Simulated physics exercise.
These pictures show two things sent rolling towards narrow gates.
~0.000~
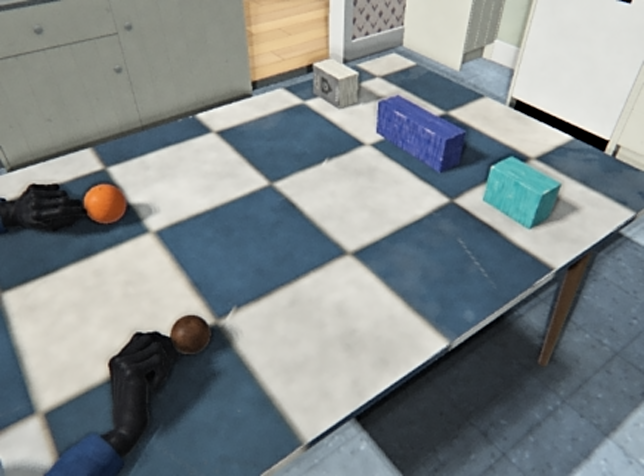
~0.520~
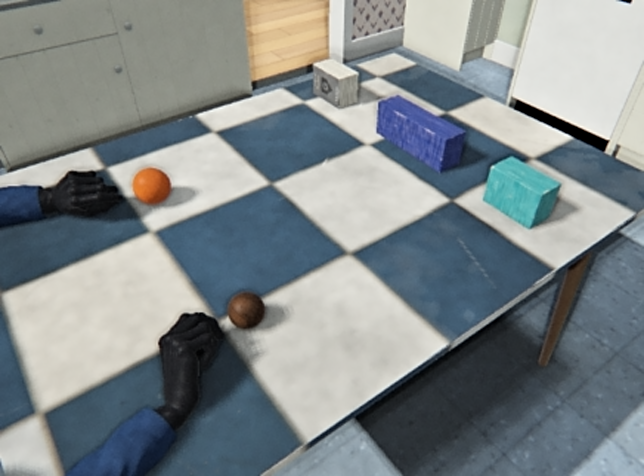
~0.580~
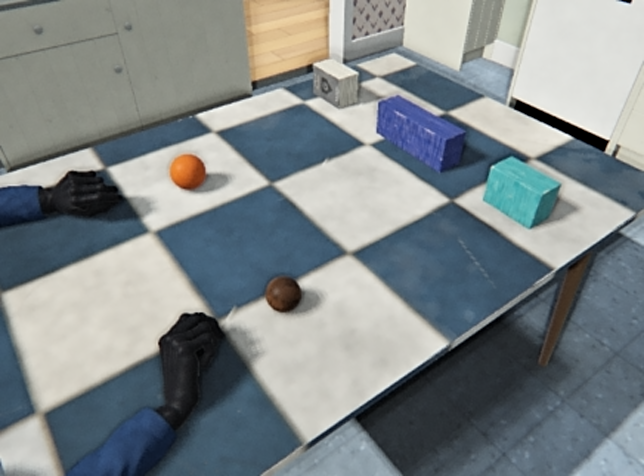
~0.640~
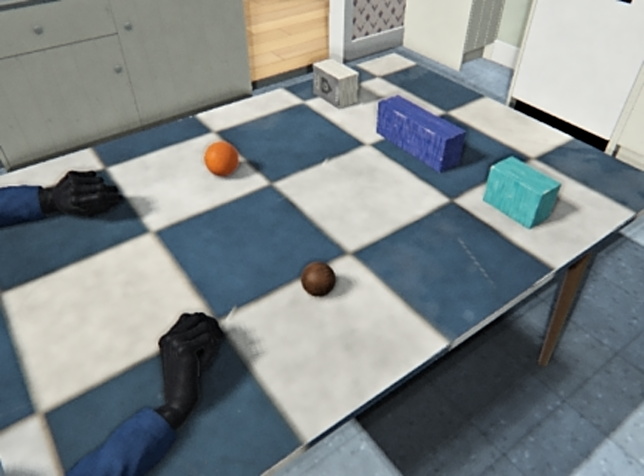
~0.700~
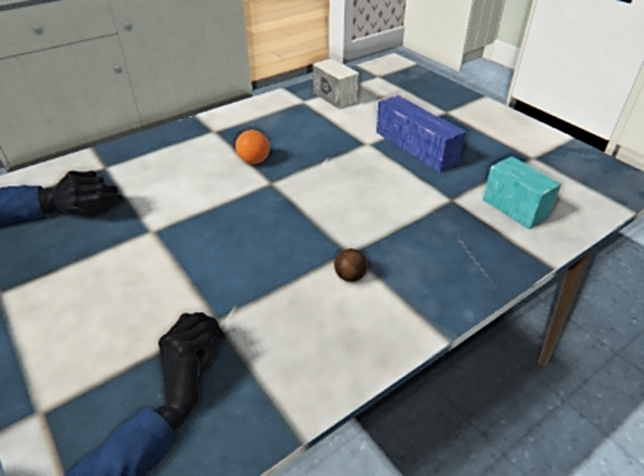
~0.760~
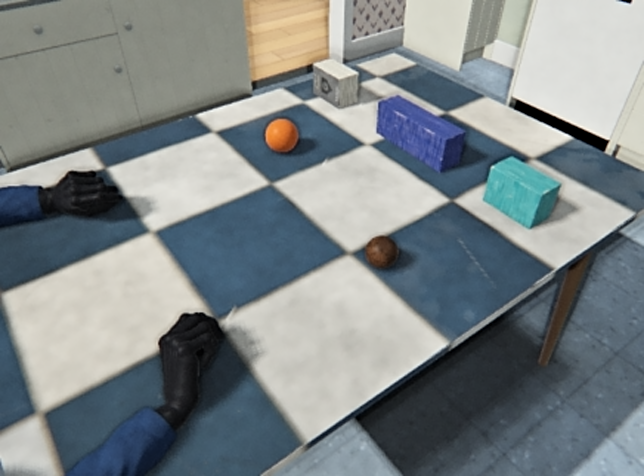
Two gloved hands released an orange ball and a brown ball on a blue-and-white checkered table, and both rolled side by side away to the right, toward the blocks, while the hands stayed behind.
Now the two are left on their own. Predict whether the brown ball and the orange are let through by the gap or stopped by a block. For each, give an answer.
My call: The brown ball is stopped, the orange is let through.
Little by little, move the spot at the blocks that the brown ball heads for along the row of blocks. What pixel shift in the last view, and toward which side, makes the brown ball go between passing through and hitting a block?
Direction left, distance some 28 pixels.
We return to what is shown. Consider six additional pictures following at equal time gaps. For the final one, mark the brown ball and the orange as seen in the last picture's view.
First (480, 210), then (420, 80).
Around 1.30 s, brown ball coming back near (477, 223); orange heading on near (476, 68).
Finally (2.3 s), the brown ball is stopped; the orange gets between the blocks.
